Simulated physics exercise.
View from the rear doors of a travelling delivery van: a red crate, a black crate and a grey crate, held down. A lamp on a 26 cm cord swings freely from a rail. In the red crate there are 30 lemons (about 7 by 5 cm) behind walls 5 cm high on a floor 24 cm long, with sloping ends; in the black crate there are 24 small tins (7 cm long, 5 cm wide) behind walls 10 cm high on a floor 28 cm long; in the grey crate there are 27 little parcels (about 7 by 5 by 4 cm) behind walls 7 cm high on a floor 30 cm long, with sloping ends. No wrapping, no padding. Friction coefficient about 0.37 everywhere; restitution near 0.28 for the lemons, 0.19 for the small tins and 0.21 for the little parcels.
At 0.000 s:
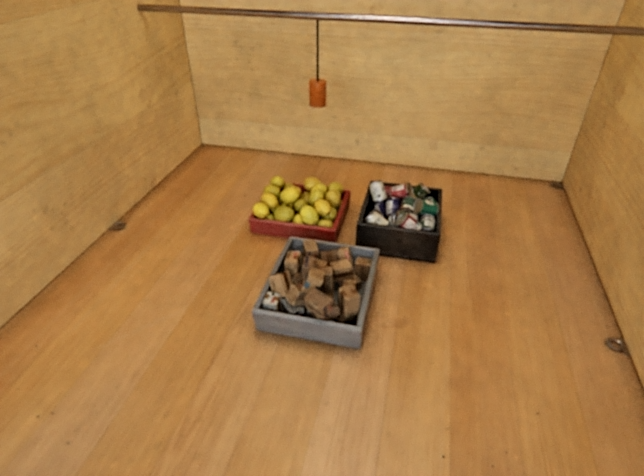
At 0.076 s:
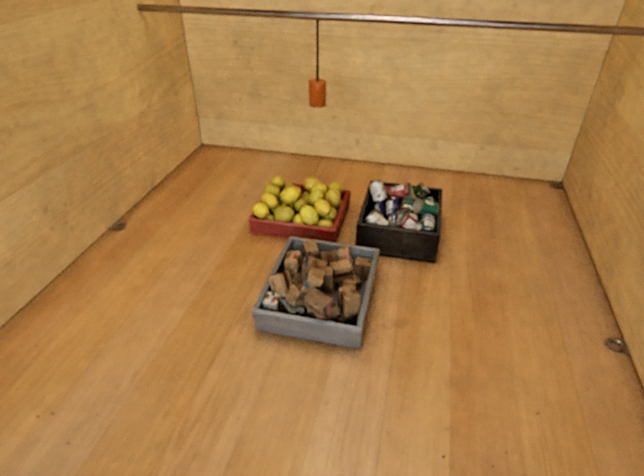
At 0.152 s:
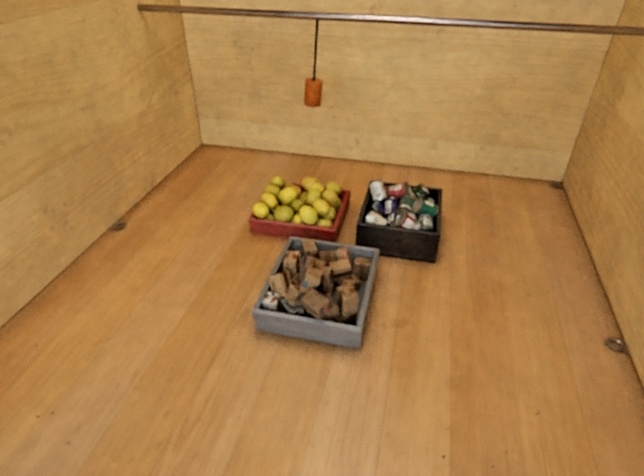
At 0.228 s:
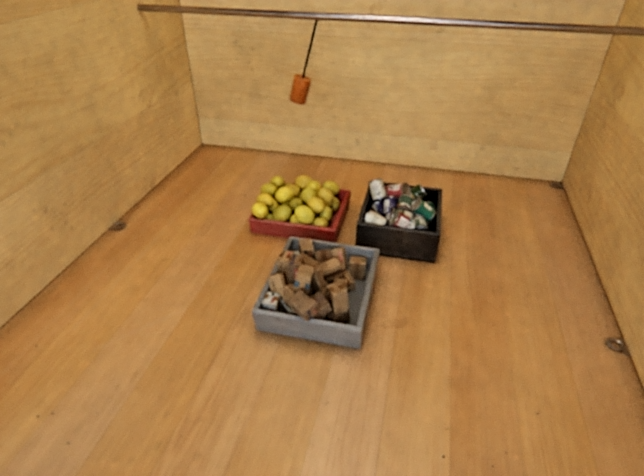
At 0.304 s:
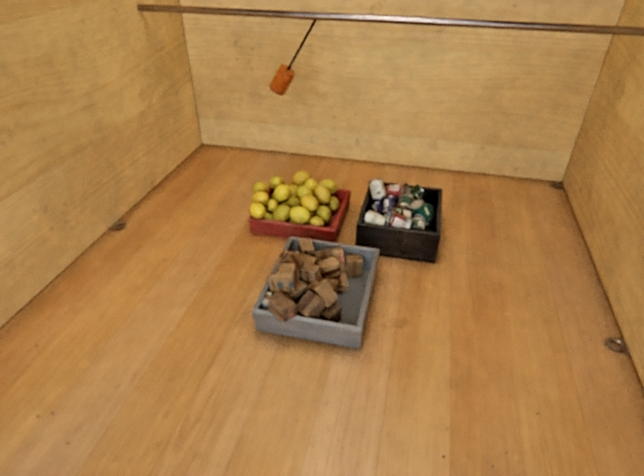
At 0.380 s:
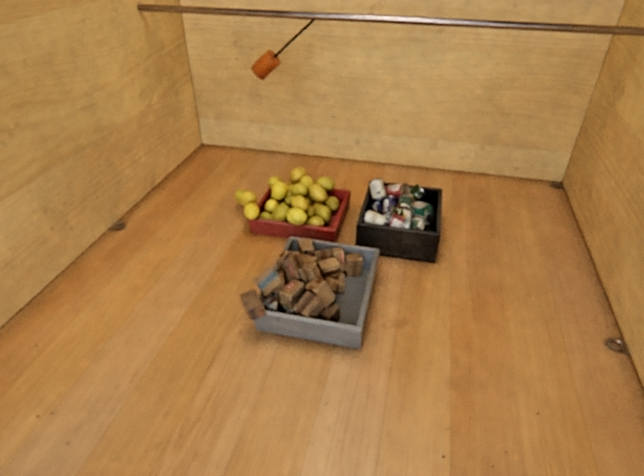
The orange lamp hung still above three crates, then swung further and further left while the parcels, lemons and tins shifted left, and a few lemons and a parcel slid over their crates' edges.
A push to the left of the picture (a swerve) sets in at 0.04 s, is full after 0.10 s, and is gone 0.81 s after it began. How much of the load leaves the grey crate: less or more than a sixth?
Out of the grey crate go less than a sixth of the little parcels.
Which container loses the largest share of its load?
The red crate.
After 0.55 s, red crate 22 in, 8 out, black crate 24 in, 0 out and grey crate 25 in, 2 out.
After 0.77 s, red crate 20 in, 10 out, black crate 24 in, 0 out and grey crate 25 in, 2 out.
After 1.07 s, red crate 17 in, 13 out, black crate 24 in, 0 out and grey crate 25 in, 2 out.
Final count (at 1.46 s), red crate 17 in, 13 out, black crate 24 in, 0 out and grey crate 25 in, 2 out. Asked share, 2 of 27, 7 per cent.
